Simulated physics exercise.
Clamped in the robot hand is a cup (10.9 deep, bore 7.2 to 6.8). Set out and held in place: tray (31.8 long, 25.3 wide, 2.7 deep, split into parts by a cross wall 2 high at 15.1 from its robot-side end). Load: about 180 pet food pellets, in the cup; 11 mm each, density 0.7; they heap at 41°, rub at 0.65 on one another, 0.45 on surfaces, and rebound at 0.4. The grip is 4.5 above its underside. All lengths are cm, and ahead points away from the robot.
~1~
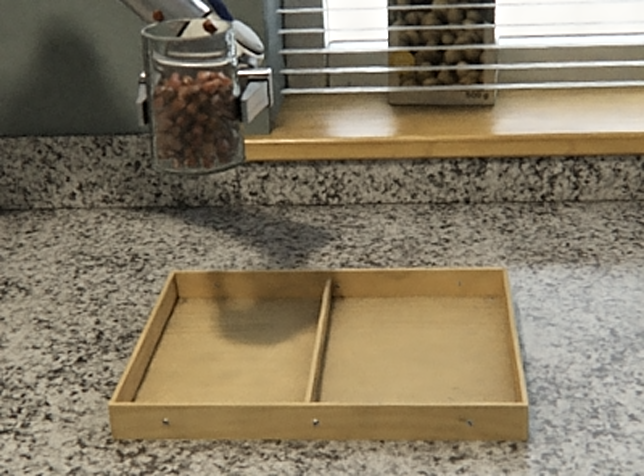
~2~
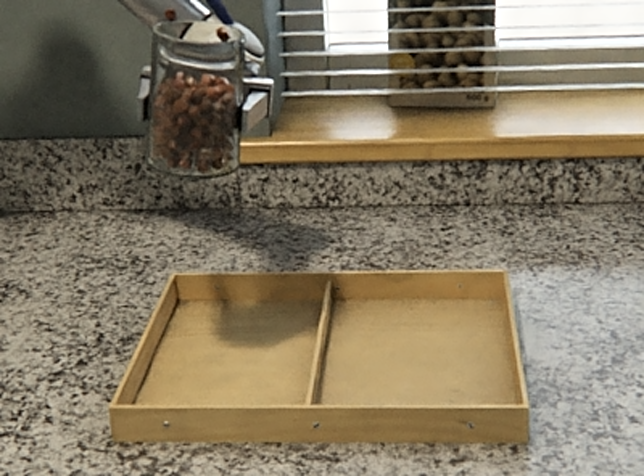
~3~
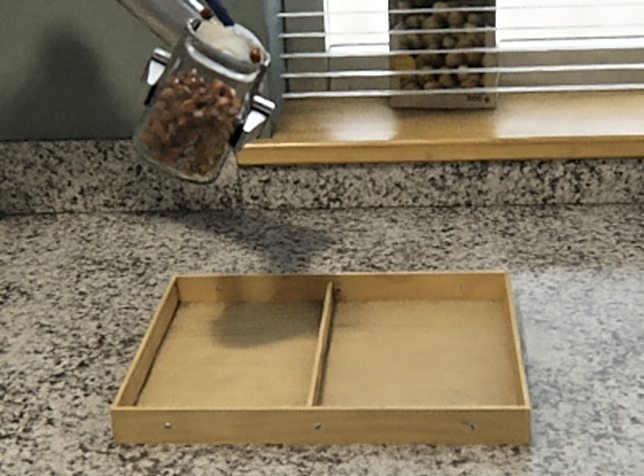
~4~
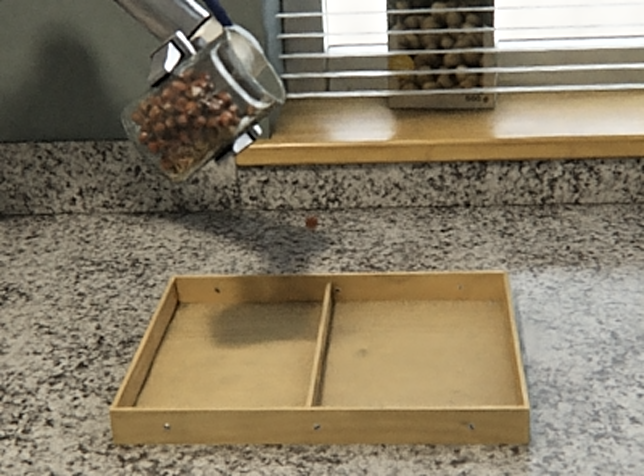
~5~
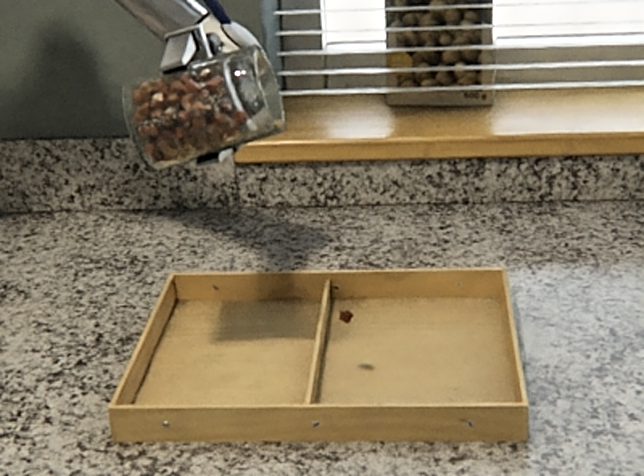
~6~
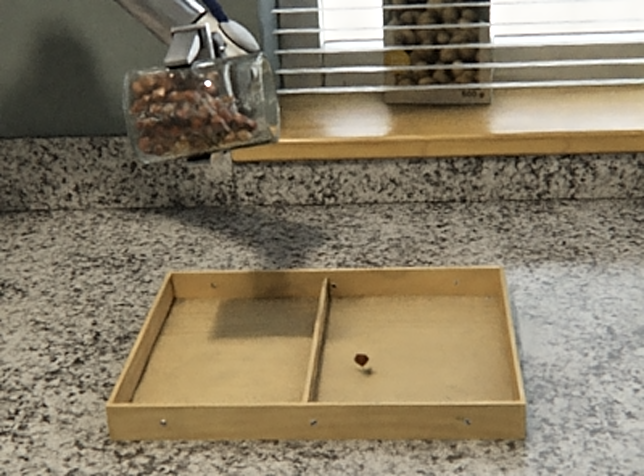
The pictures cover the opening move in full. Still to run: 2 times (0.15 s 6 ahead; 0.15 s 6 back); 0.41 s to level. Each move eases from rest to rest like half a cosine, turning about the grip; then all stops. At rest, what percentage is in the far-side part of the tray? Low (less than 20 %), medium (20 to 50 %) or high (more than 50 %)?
Share in the far-side part of the tray: Medium (20 to 50 %).
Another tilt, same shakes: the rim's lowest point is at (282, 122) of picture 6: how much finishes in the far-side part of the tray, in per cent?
Some 10 per cent.
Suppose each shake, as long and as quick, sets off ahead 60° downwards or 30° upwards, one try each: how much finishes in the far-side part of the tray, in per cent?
About 0 and 60 per cent.
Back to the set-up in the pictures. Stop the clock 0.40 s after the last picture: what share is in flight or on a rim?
Some 4 per cent.
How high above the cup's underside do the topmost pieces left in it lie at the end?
Some 6.0 cm.
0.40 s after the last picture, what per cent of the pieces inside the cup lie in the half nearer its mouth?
About 40 per cent.
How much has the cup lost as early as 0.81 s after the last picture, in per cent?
Near 40 per cent so far.
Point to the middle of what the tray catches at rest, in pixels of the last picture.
Around (366, 347).
Then, 0.40 s later, tilted 83° forward, highest piece 24 above the table; 143 in the cup, 27 in the far-side part, 2 in the robot-side part, 7 in flight or on a rim.
Then, 0.81 s later, tilted 41° forward, highest piece 27 above the table; 103 in the cup, 60 in the far-side part, 14 in the robot-side part, 2 on the table or floor.
Then, 1.21 s later, level, highest piece 25 above the table; 103 in the cup, 60 in the far-side part, 14 in the robot-side part, 2 on the table or floor.
Then, 2.26 s later, level, highest piece 25 above the table; 103 in the cup, 60 in the far-side part, 14 in the robot-side part, 2 on the table or floor.
At rest, 103 in the cup, 60 in the far-side part, 14 in the robot-side part, 2 on the table or floor. That is 34 % in the far-side part of the tray.
